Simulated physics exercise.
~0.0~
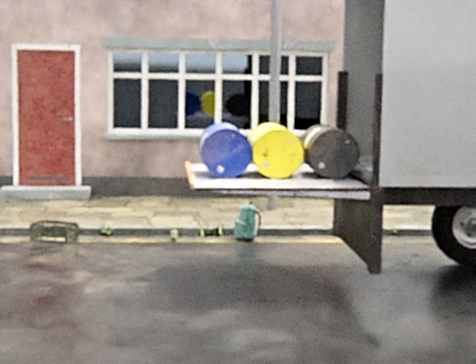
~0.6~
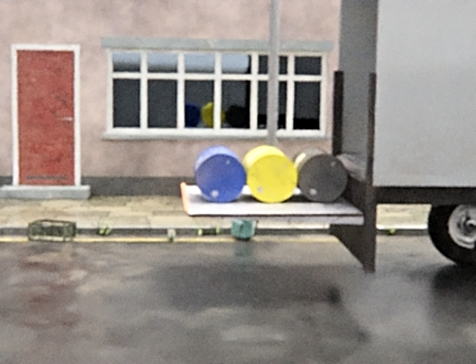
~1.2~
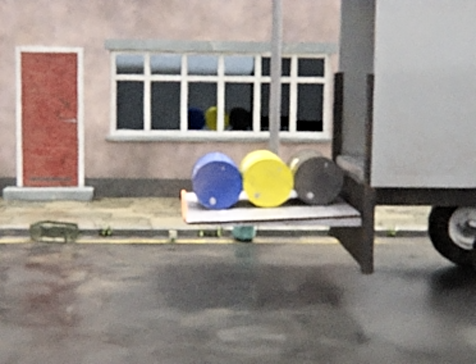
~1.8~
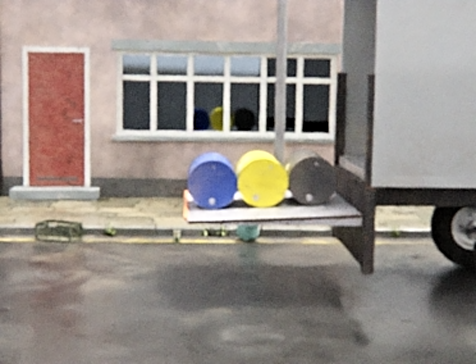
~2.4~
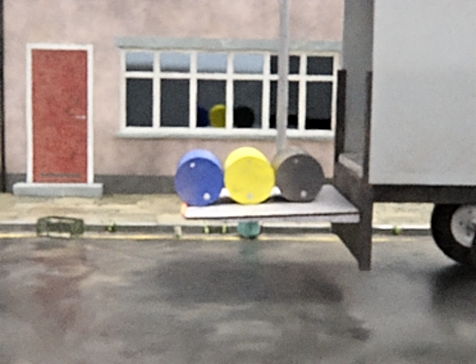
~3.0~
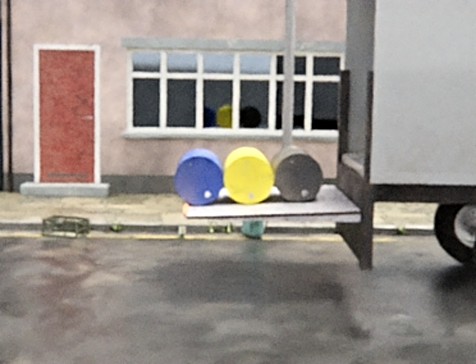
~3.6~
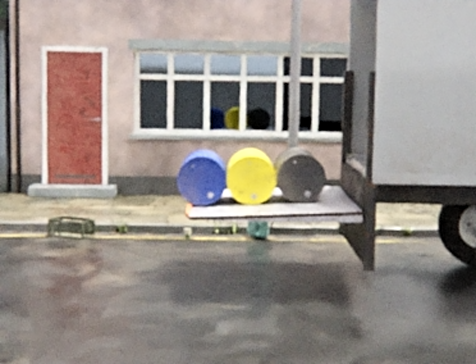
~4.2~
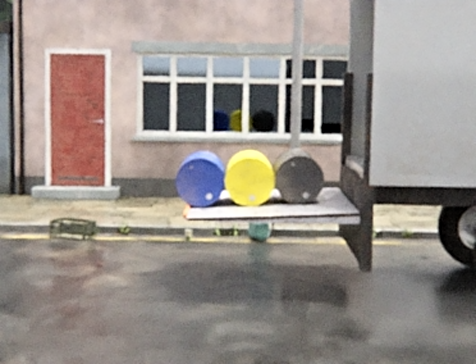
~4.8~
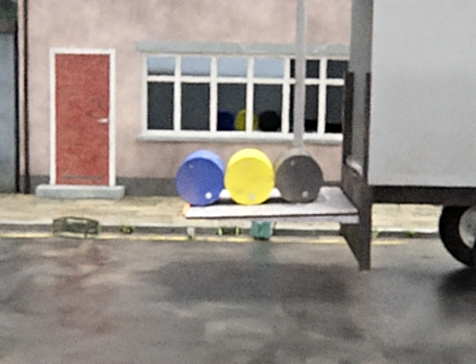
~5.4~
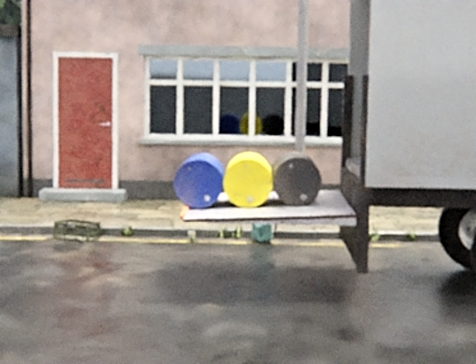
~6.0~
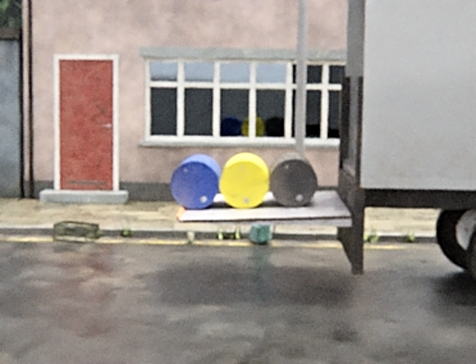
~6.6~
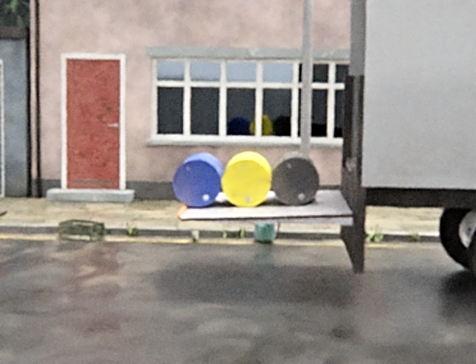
Wet street outside a pink house, a lorry's tail lift lowering and tilting, three drums rolling slightly left and staying aboard.
